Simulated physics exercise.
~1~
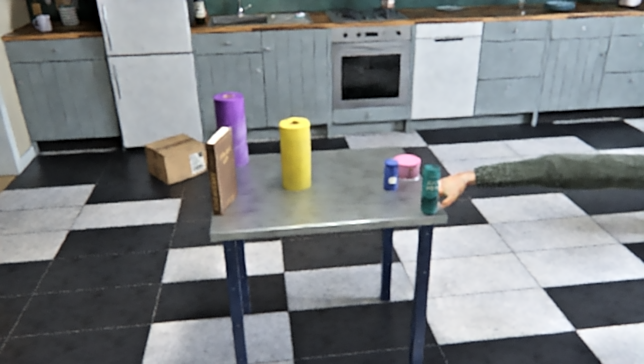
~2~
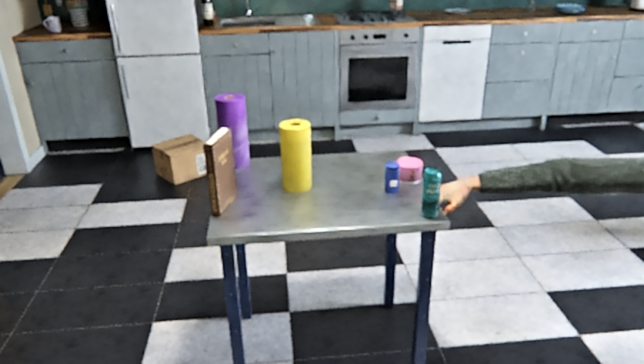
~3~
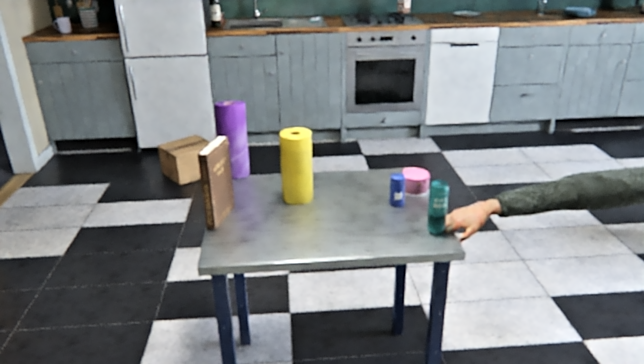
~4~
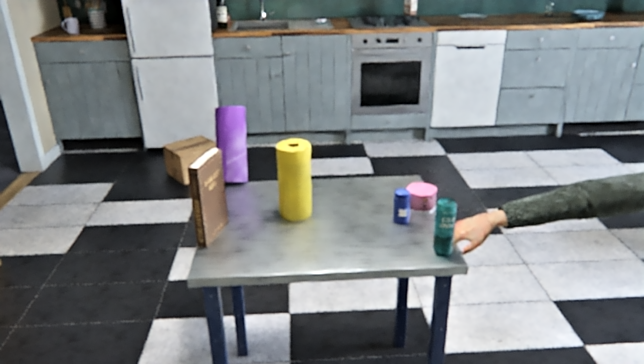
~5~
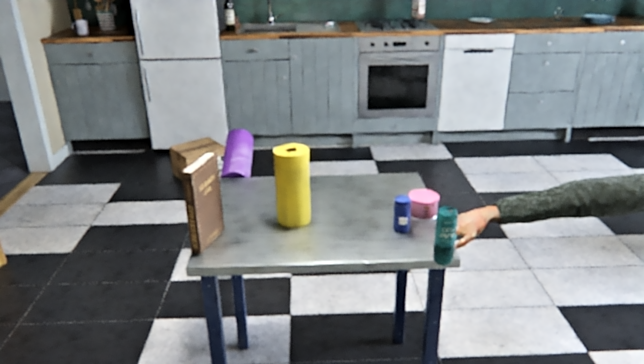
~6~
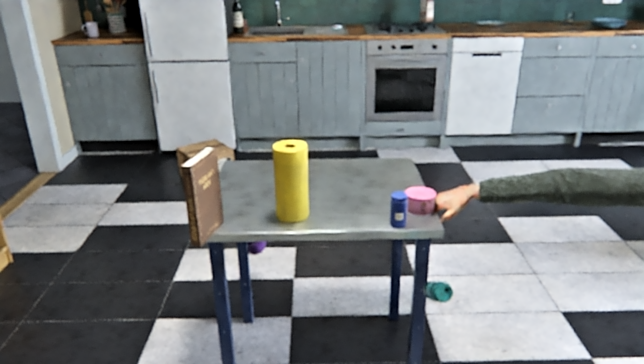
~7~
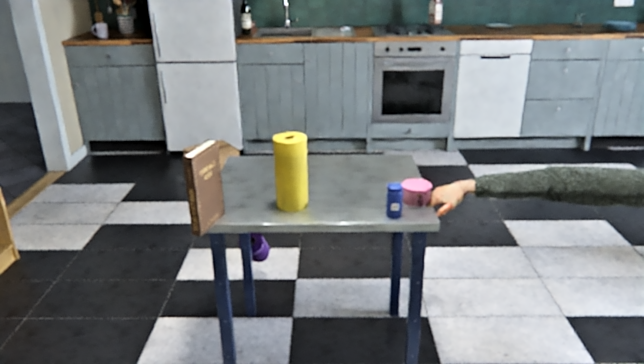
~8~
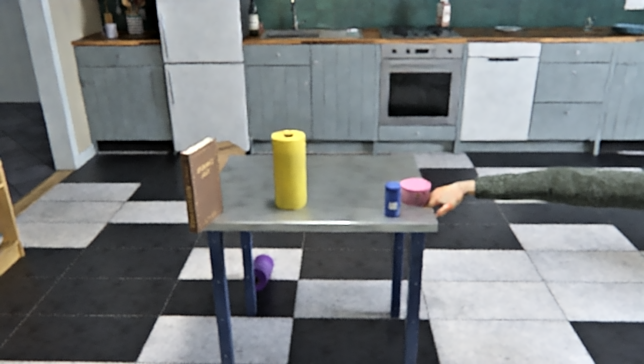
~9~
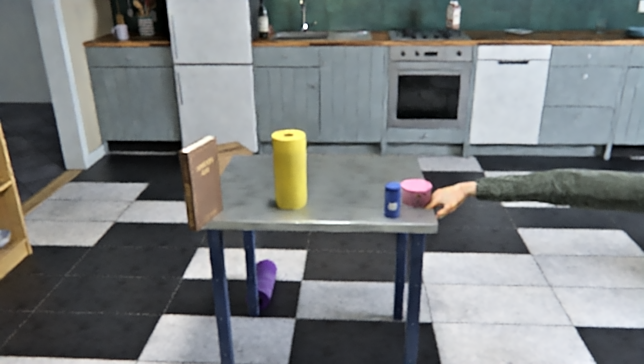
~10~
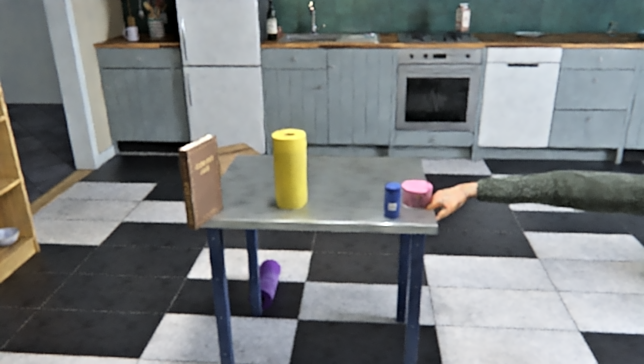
A hand in a dark green sleeve reaches in from the right to a grey table on a black and white checkered kitchen floor, seen from the front and slightly above. A brown book stands at the left, with purple and yellow rolls behind it, and a turquoise can, blue shaker and pink tub at the right. The table slides towards us, and the purple roll tips off the back. The table then moves back, and the turquoise can drops off the front. At the end, the purple roll lies beneath, while the book, yellow roll, shaker and tub remain upright above.
